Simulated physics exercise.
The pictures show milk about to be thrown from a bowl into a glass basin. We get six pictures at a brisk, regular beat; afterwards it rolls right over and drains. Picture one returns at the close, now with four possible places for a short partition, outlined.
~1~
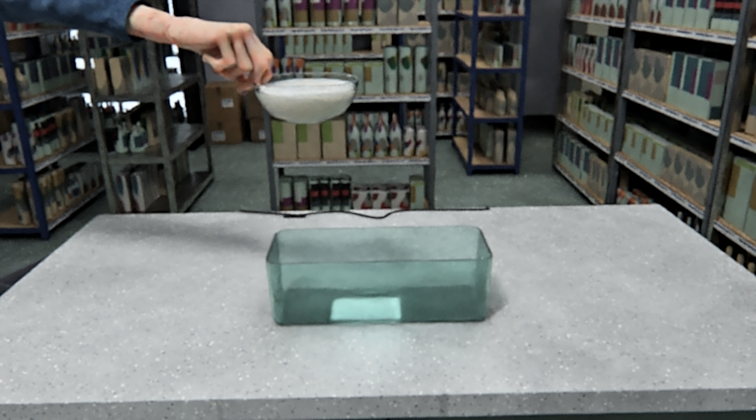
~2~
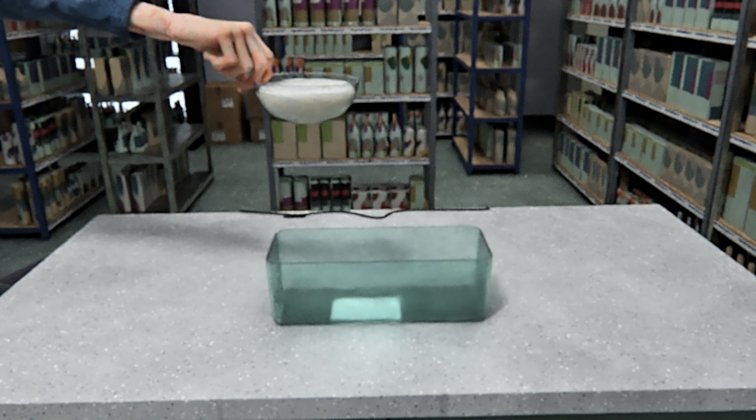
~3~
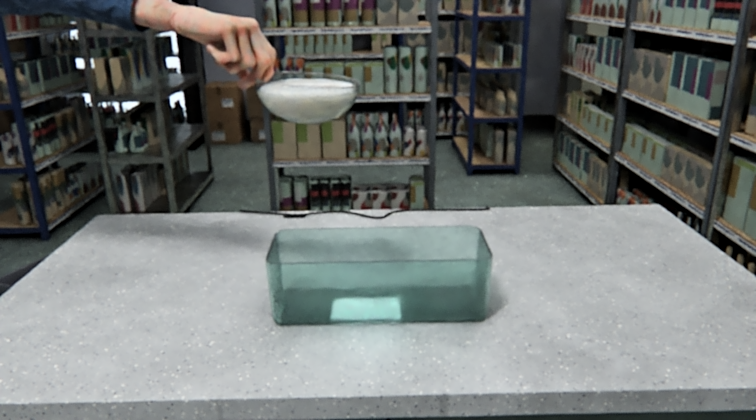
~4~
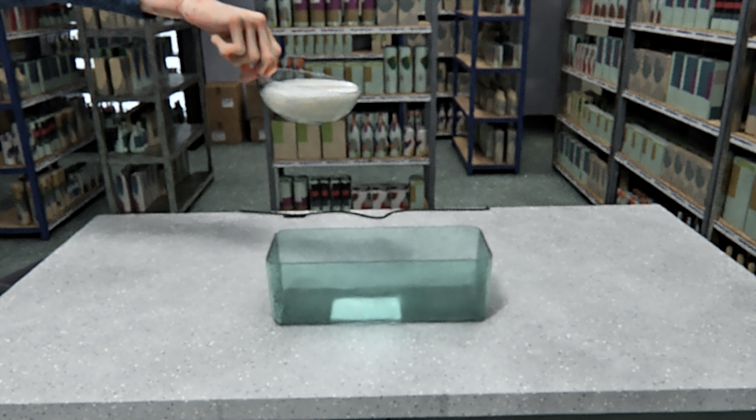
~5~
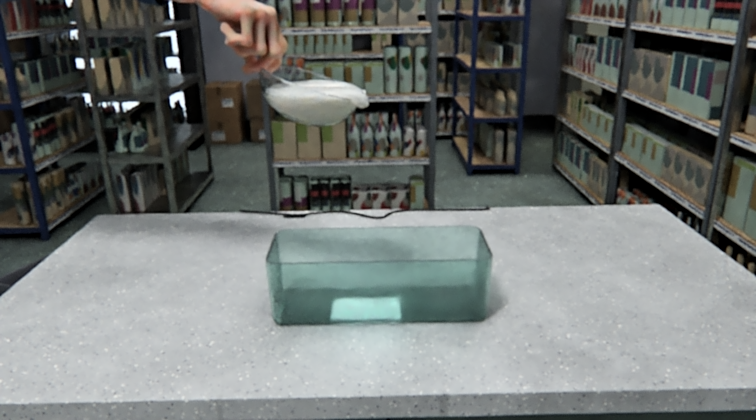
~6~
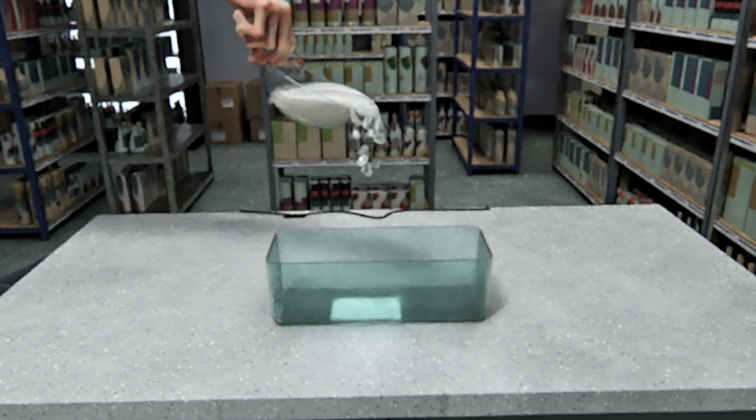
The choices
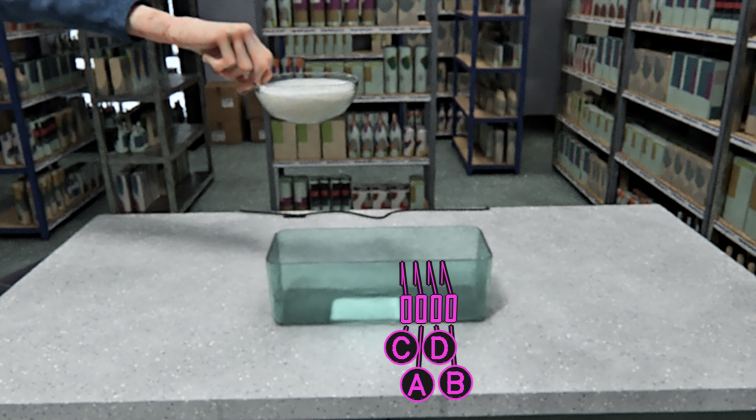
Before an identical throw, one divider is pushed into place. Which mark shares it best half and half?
The best place is A.
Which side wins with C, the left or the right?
More ends on the right.
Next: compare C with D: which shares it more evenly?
It is C.
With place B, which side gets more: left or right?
The left side.
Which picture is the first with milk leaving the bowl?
Picture 5.
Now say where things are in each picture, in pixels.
Upright, lip at (356, 78); basin from (273, 322) to (487, 318); nothing has left yet, in the first frame.
Upright, lip at (357, 79); nothing has left yet, in the second frame.
Tipped about 5°, lip at (358, 83); nothing has left yet, in the third frame.
Tipped about 11°, lip at (359, 88); nothing has left yet, in the fourth frame.
Tipped about 19°, lip at (360, 96); milk is over the lip, down to (364, 104), in the fifth frame.
Tipped about 29°, lip at (360, 105); milk is over the lip, down to (369, 171), in the sixth frame.
In magenta, A at (421, 326); B at (451, 326); C at (406, 327); D at (436, 326).
Choosing A, about 50 % ends left of the wall and 47 % right of it.
Choosing B, about 93 % ends left of the wall and 5 % right of it.
Choosing C, about 29 % ends left of the wall and 69 % right of it.
Choosing D, about 85 % ends left of the wall and 13 % right of it.
